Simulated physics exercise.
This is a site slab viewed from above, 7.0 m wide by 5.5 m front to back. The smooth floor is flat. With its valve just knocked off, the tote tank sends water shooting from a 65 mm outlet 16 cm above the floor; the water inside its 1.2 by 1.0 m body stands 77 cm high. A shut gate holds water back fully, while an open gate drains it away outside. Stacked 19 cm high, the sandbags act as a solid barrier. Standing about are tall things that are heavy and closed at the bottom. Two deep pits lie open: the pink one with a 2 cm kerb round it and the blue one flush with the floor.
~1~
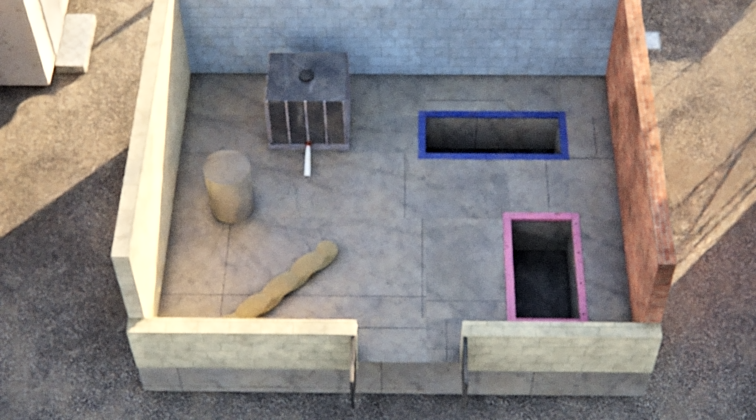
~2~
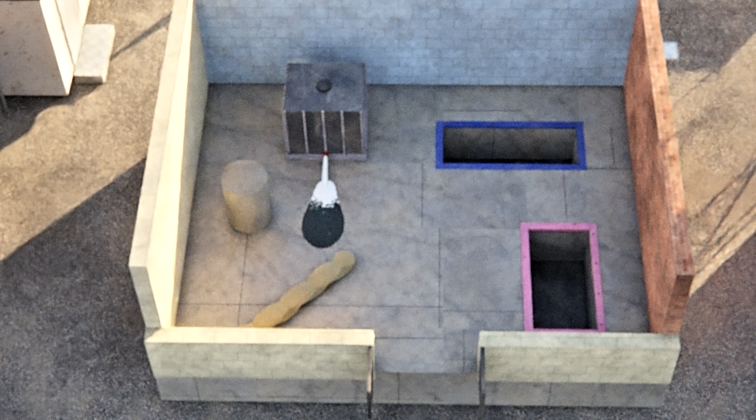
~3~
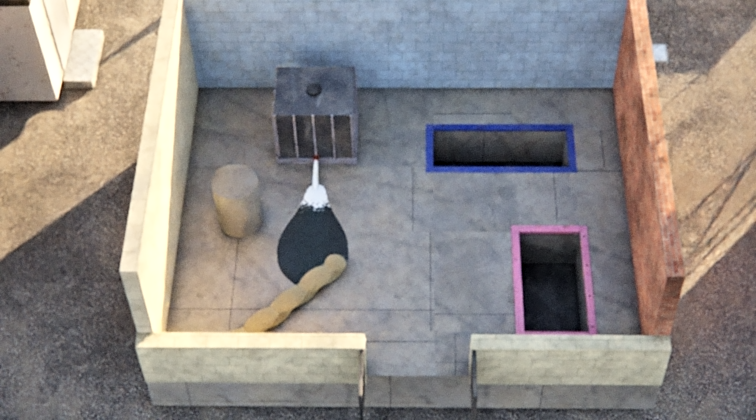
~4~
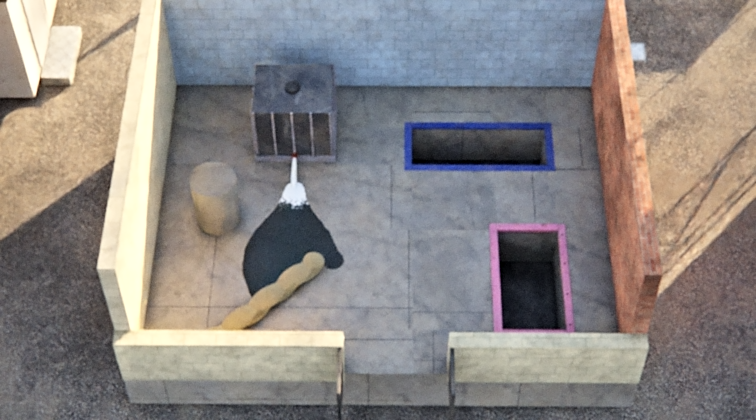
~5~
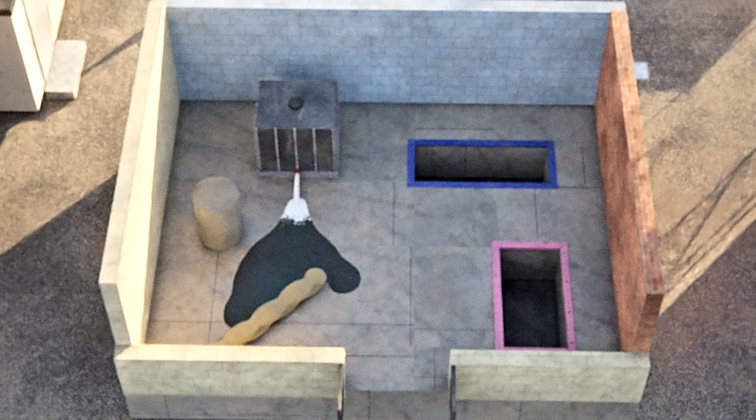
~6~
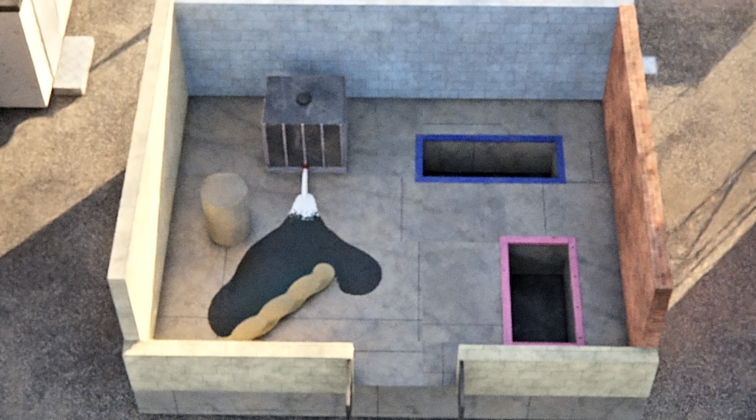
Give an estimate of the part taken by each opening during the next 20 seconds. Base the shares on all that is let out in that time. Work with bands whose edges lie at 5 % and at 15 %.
By band, the gateway receives under 5 %; the pink pit receives under 5 %; the blue pit receives less than 5 %.
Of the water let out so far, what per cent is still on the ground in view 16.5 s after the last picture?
I'd put it at around 100 per cent.
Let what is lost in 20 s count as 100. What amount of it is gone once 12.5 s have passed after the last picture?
I'd put it at about 0 per cent.
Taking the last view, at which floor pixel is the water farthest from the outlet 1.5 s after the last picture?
At about (200, 358).
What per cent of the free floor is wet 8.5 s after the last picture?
20 %.
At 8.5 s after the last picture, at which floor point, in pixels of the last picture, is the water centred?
I'd put it around (254, 289).
Then, 1.5 s after the last picture water covers 10 % of the floor and is deepest (4 cm) near (304, 279); gone so far, the gateway 0 %, the pink pit 0 %, the blue pit 0 %.
Then, 4.5 s after the last picture water covers 15 % of the floor and is deepest (4 cm) near (304, 279); gone so far, the gateway 0 %, the pink pit 0 %, the blue pit 0 %.
Then, 8.5 s after the last picture water covers 20 % of the floor and is deepest (4 cm) near (304, 279); gone so far, the gateway 0 %, the pink pit 0 %, the blue pit 0 %.
Then, 12.5 s after the last picture water covers 25 % of the floor and is deepest (3 cm) near (304, 269); gone so far, the gateway 0 %, the pink pit 0 %, the blue pit 0 %.
Then, 16.5 s after the last picture water covers 40 % of the floor and is deepest (4 cm) near (304, 269); gone so far, the gateway 0 %, the pink pit 0 %, the blue pit 0 %.
